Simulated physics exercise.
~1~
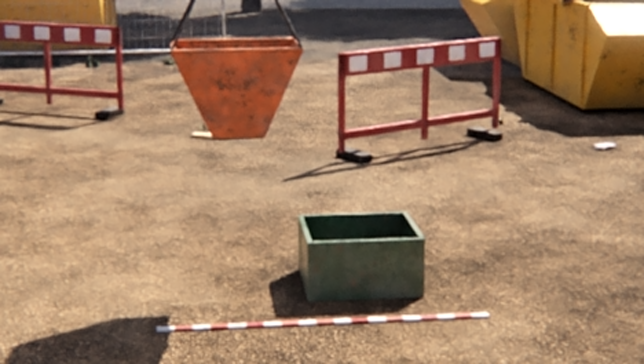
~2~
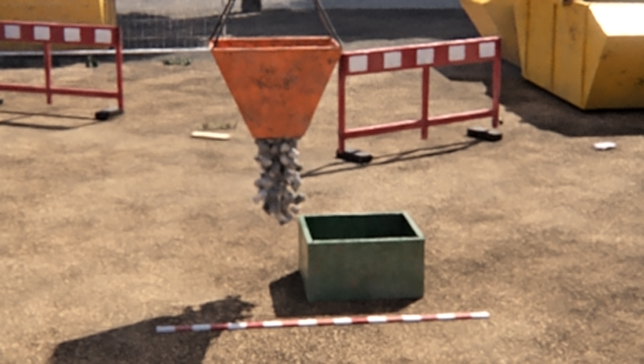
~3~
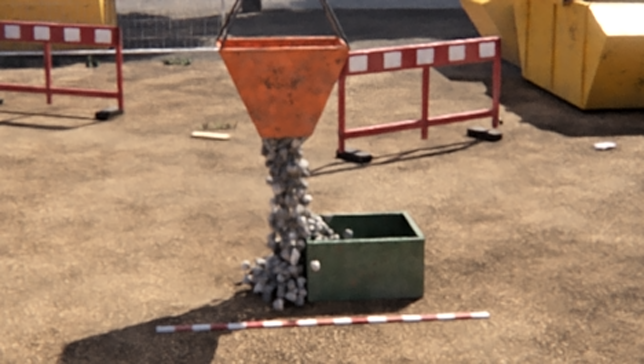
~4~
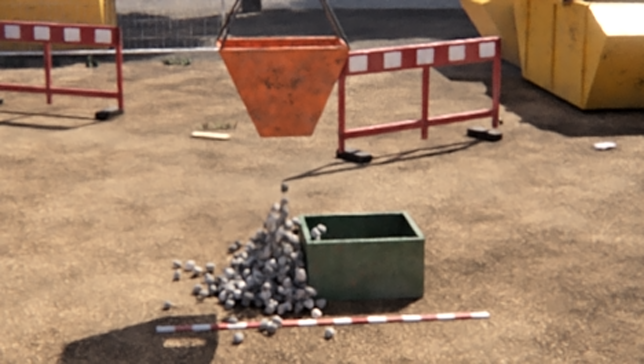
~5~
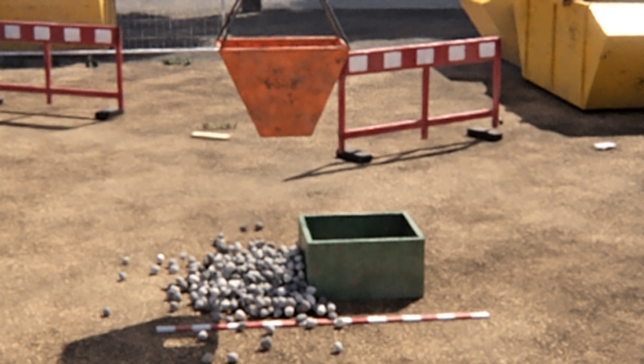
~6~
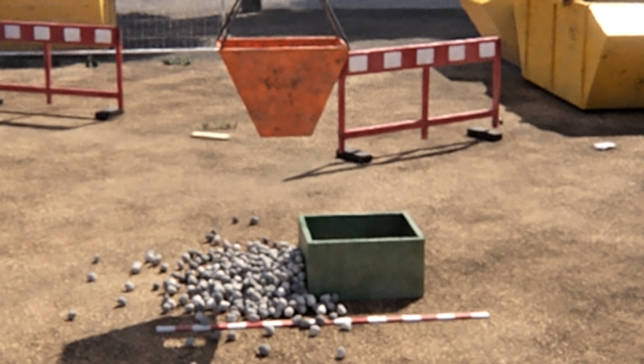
The clip shows an orange skip hanging from a crane moving right over a dirt yard and releasing grey stones from its bottom, some dropping into a green bin but most spilling to its left, where they settle in a spread-out heap beside the bin.
